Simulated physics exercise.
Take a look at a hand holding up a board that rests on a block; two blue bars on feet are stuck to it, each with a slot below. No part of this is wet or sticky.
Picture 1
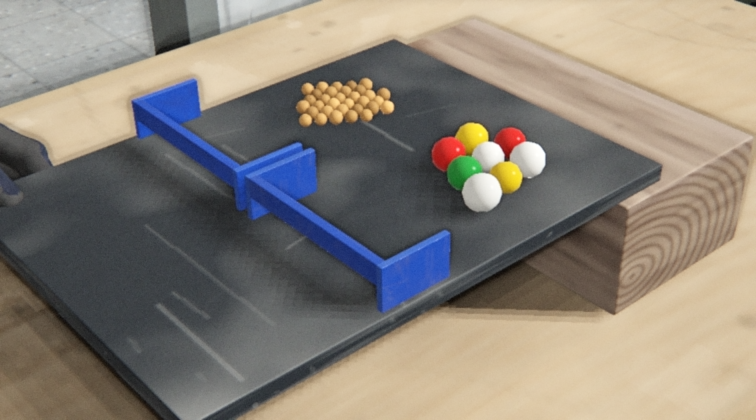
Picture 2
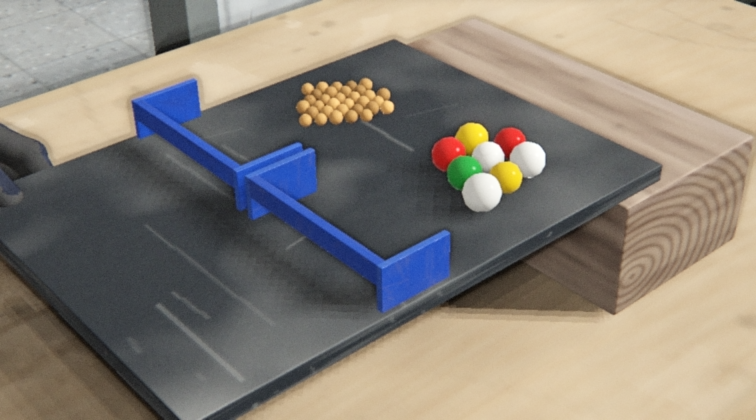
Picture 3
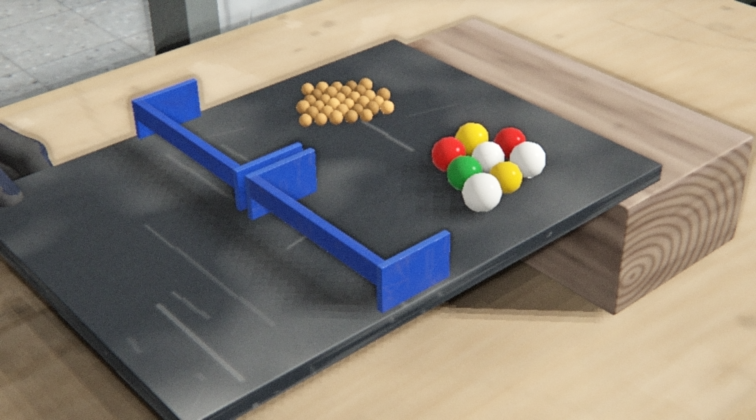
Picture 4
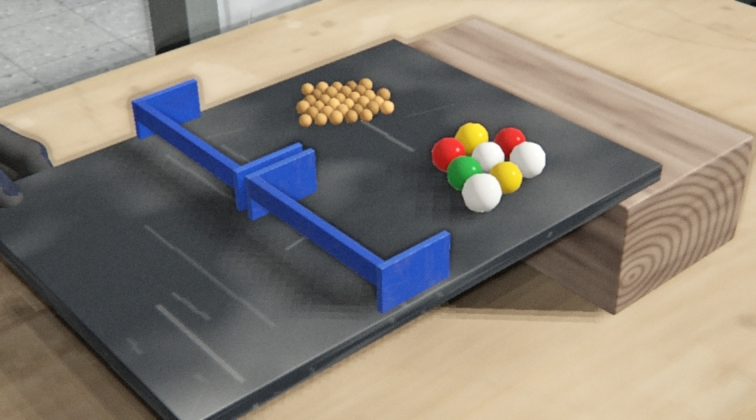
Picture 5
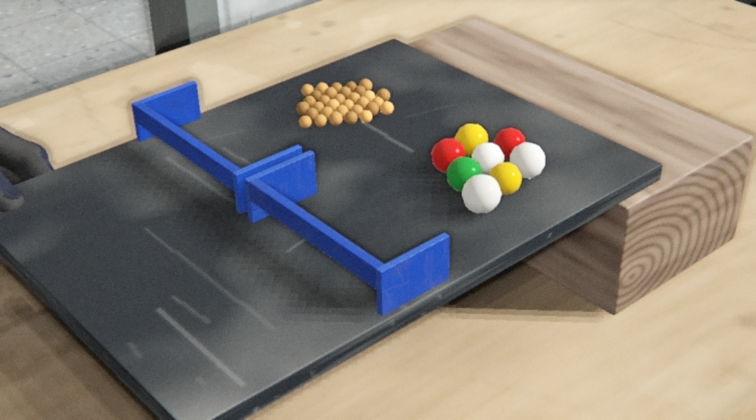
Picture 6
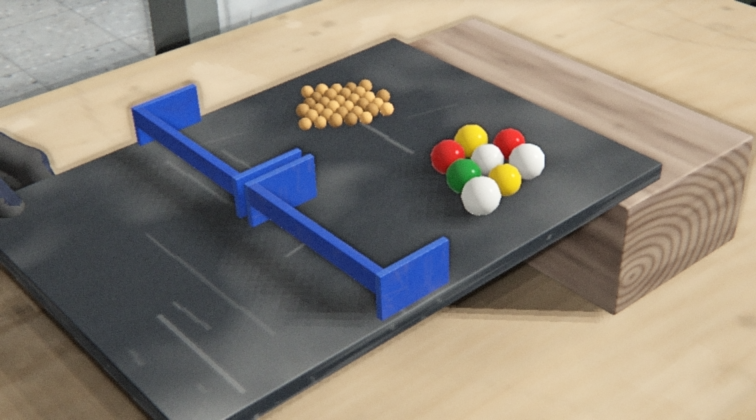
A hand at the left edge lowered its end of a dark board very slightly, while the small tan balls, the bigger coloured balls and the two blue bars on it stayed in place.
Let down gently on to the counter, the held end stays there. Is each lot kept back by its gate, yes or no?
Near lot: Yes; far lot: No.
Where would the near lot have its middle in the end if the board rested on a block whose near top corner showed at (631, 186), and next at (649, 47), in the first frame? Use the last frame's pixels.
The first gives (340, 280), the second gives (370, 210).
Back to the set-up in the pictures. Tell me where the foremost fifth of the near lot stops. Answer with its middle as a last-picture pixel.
(311, 287), give or take.
Then, 0.46 s after the last picture, board sloping at 11°; near lot on its way down; far lot on its way down.
Then, 0.86 s after the last picture, board resting at 16°; near lot has reached its gate; far lot all past its gate.
By the end, board resting at 16°; near lot gathered behind its gate; far lot all past its gate.
